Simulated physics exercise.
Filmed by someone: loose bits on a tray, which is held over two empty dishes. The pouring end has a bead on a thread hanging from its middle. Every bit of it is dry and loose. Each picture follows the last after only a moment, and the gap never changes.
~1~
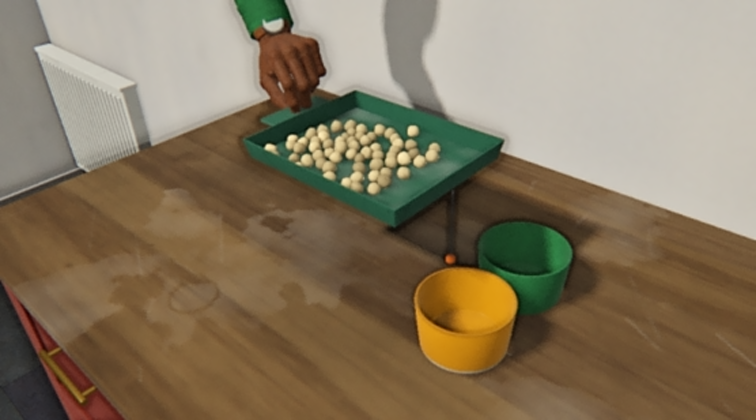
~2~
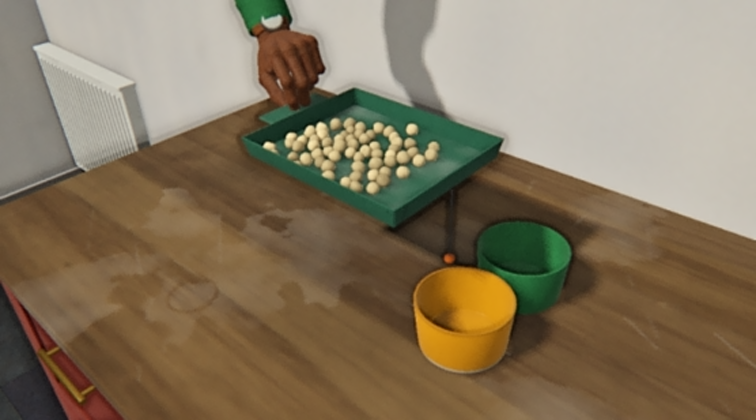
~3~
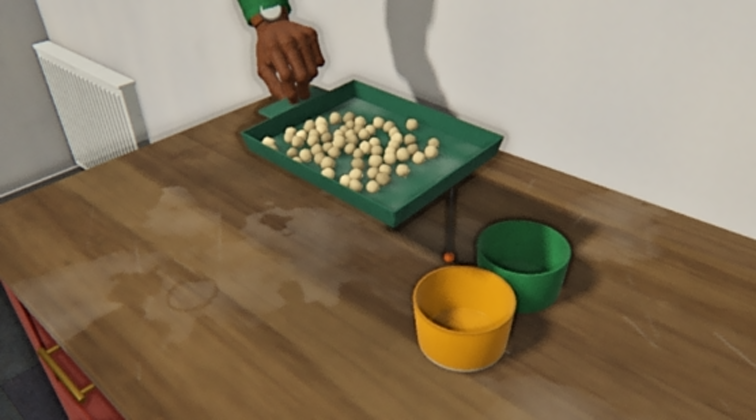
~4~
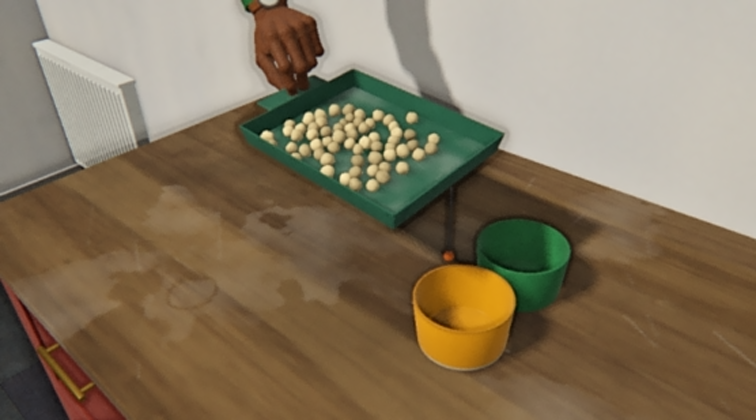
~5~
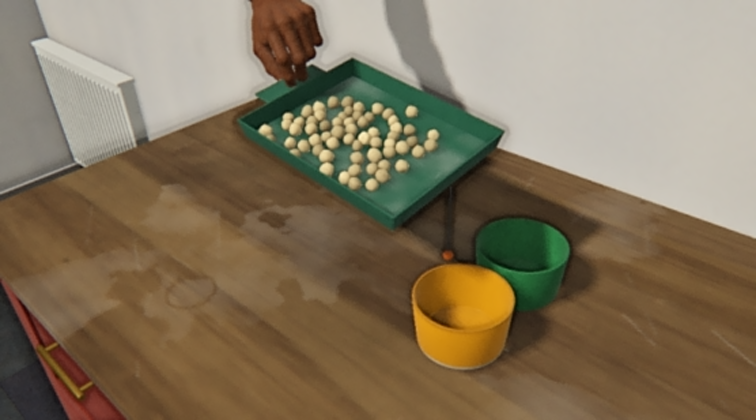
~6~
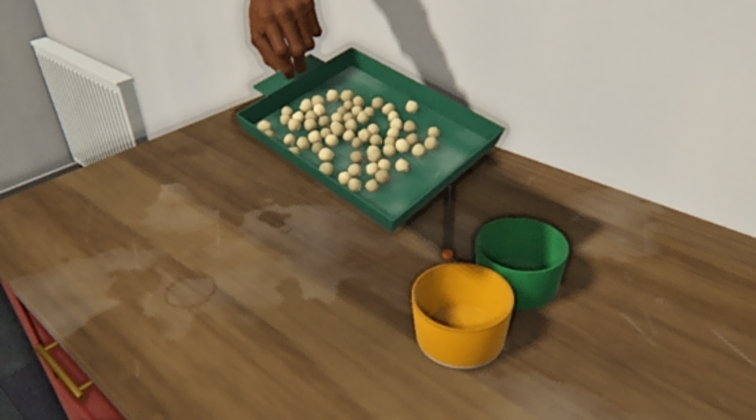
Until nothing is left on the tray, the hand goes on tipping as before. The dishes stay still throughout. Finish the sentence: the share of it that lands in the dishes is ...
... below one half.
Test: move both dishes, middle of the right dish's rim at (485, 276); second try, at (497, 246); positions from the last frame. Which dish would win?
At the first place the dish on the left, at the second left.
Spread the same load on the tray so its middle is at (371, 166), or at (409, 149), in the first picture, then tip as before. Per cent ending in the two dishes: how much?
In order, 20 per cent then 20 per cent.
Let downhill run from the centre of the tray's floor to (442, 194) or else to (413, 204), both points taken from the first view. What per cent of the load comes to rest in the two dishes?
I'd say roughly 70 percent with the first slope, 40 percent with the other.
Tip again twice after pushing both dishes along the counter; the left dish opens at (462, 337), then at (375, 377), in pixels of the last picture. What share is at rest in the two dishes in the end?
0 %, then 30 %.
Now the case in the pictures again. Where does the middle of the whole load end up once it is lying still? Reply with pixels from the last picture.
The centre comes to rest near (382, 364).
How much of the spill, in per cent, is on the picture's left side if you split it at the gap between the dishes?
About 90 percent.
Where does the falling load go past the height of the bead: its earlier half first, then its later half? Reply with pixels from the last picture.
I'd place the first part at (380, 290) and the rest at (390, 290).
Soon, tray tipped steeply; all on the tray.
A while on, tray tipped right over; about two thirds on the tray; a small part outside both; about a quarter in the air.
Towards the end, tray tipped past a quarter turn; a small part in the left dish; most outside both.
Finally, tray tipped past a quarter turn; a small part in the left dish; none in the right dish; most outside both.
